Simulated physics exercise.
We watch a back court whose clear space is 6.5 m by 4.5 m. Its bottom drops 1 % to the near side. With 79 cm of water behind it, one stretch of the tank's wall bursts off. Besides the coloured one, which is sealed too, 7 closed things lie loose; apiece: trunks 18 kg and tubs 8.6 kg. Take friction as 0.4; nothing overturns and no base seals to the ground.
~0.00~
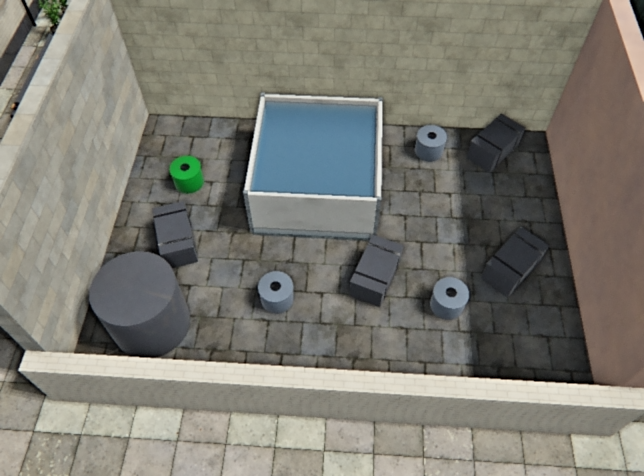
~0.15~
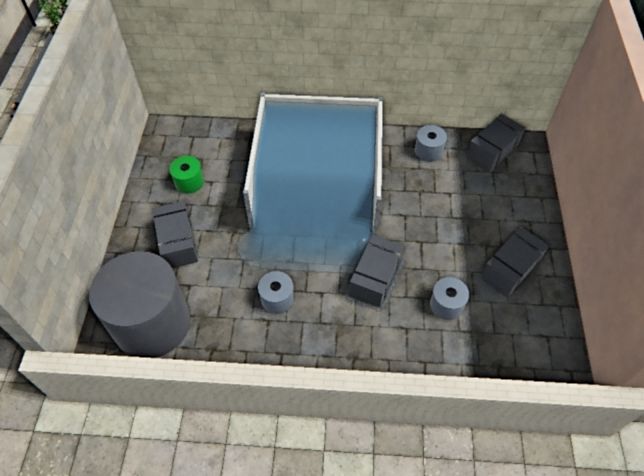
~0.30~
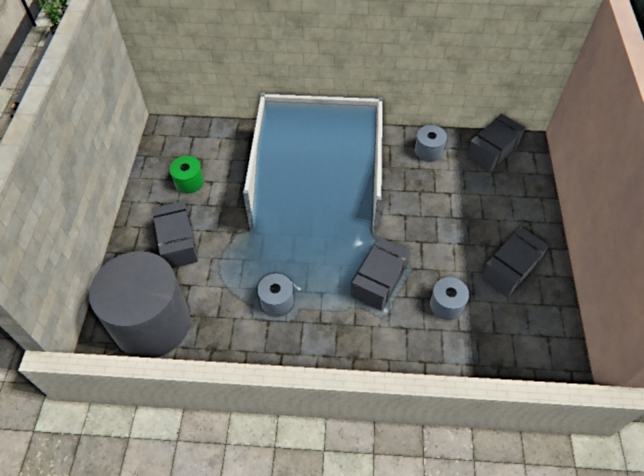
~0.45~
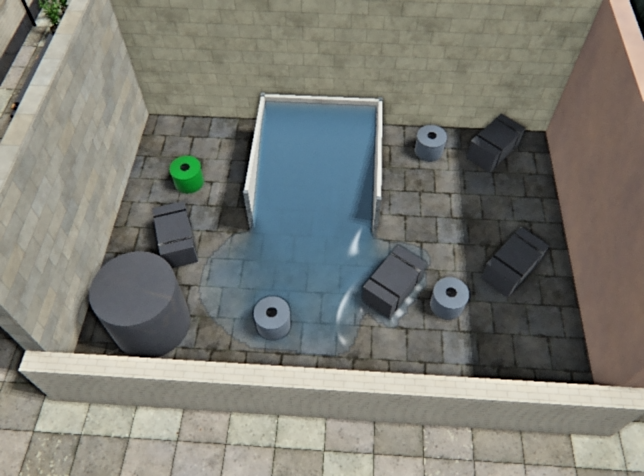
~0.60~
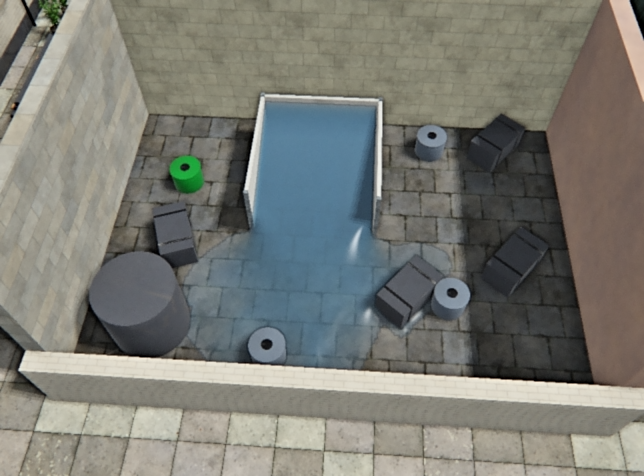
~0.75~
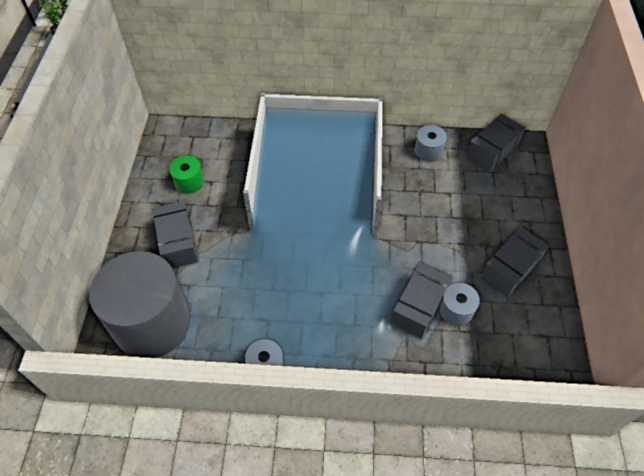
The clip opens on a walled, paved court where a full tank stands among dark trunks, grey tubs and one green tub. The tank's near side gives way and water spreads across the paving, carrying one grey tub to the near wall and pushing a trunk rightward against another, which shifts slightly.
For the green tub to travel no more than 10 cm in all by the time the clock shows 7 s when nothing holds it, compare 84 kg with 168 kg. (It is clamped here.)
Verdict: The lower weight is enough.
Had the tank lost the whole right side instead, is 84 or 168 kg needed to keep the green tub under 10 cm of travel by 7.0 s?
Then the lower weight is enough.
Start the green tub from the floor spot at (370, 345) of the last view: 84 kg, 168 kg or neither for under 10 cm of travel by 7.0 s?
Only the larger holds.
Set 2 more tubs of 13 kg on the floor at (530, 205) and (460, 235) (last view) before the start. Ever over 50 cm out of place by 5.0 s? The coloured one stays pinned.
In turn: Over, less.
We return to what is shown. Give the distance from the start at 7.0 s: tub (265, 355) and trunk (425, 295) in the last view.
In turn: 150 cm, 140 cm.
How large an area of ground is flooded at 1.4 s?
Roughly 12 m2.
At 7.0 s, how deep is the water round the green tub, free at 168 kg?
Roughly 9 cm.
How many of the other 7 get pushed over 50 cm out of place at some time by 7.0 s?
That makes 7.
After 1.4 s the green tub would be 0 cm from its start with 84 kg and 0 cm from its start with 168 kg; 0 cm of water round it then.
After 3.1 s the green tub would be 0 cm from its start with 84 kg and 0 cm from its start with 168 kg; 6 cm of water round it then.
After 4.9 s the green tub would be 1 cm from its start with 84 kg and 0 cm from its start with 168 kg; 6 cm of water round it then.
After 7.0 s the green tub would be 1 cm from its start with 84 kg and 0 cm from its start with 168 kg; 9 cm of water round it then.
